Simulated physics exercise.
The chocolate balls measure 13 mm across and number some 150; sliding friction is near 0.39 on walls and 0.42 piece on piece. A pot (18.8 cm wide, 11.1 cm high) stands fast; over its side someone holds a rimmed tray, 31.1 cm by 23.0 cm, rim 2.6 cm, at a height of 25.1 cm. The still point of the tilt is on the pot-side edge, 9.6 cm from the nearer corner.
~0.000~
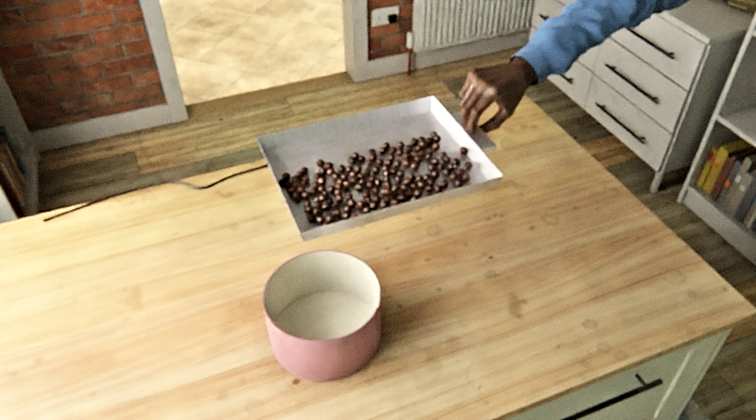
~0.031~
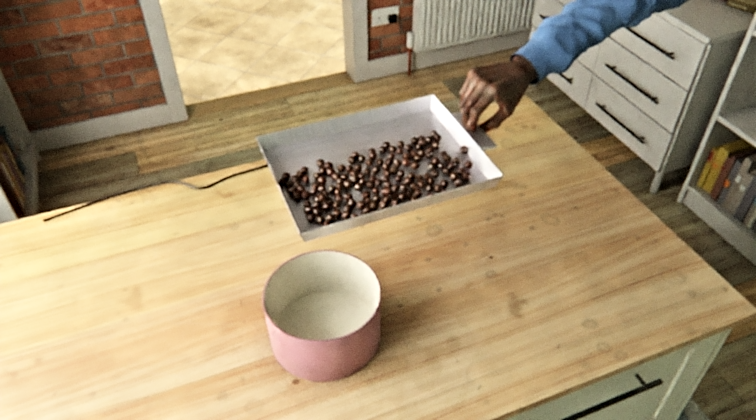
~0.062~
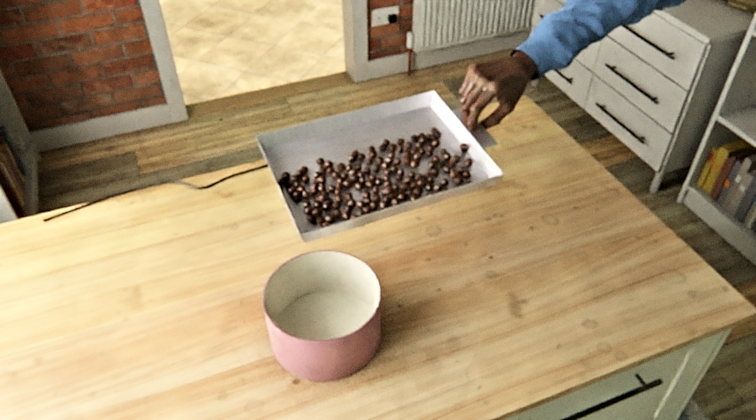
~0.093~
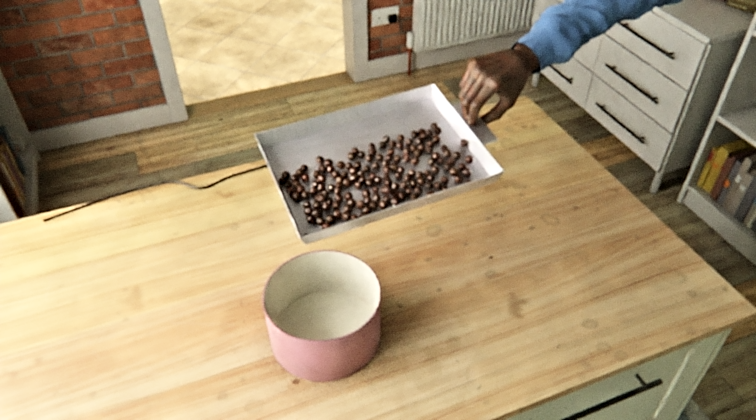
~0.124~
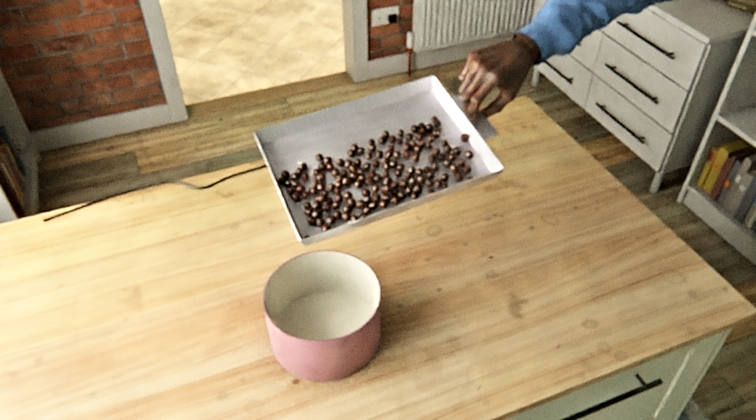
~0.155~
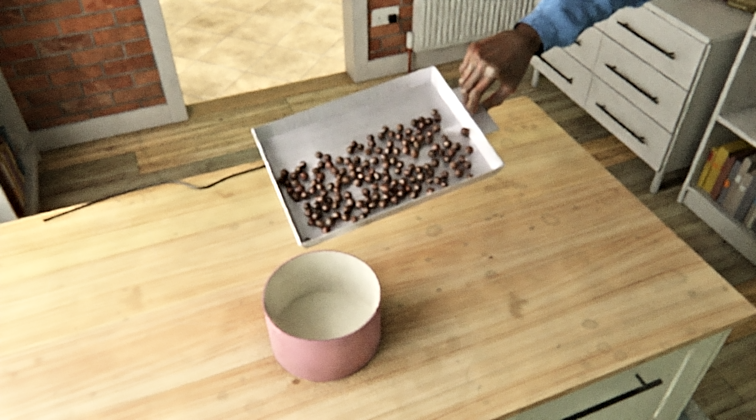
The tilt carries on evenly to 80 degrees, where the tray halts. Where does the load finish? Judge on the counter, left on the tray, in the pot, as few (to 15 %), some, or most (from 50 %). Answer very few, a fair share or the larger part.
Counter: Very few, tray: Very few, pot: The larger part.
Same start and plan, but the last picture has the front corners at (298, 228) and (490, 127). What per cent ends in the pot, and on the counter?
Pot 5, counter 95.
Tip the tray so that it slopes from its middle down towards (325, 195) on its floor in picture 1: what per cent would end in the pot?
About 40 per cent.
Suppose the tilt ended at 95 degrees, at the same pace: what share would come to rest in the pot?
It would be near 100 per cent.
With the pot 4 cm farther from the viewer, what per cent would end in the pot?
In that case some 80 per cent.
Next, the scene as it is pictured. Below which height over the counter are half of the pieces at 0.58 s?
About 28 cm.
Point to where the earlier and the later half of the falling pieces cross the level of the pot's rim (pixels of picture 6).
First near (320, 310), later near (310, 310).
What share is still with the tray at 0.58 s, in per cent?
About 100 per cent.
After 0.41 s, tilt 47 degrees; the tray holds 100 %, the pot 0 %.
After 0.58 s, tilt 70 degrees; the tray holds 100 %, the pot 0 %.
After 0.87 s, tilt 80 degrees; the tray holds 40 %, the pot 40 %.
In the end, at 2.7 s, counter 0 %, tray 0 %, pot 95 %.
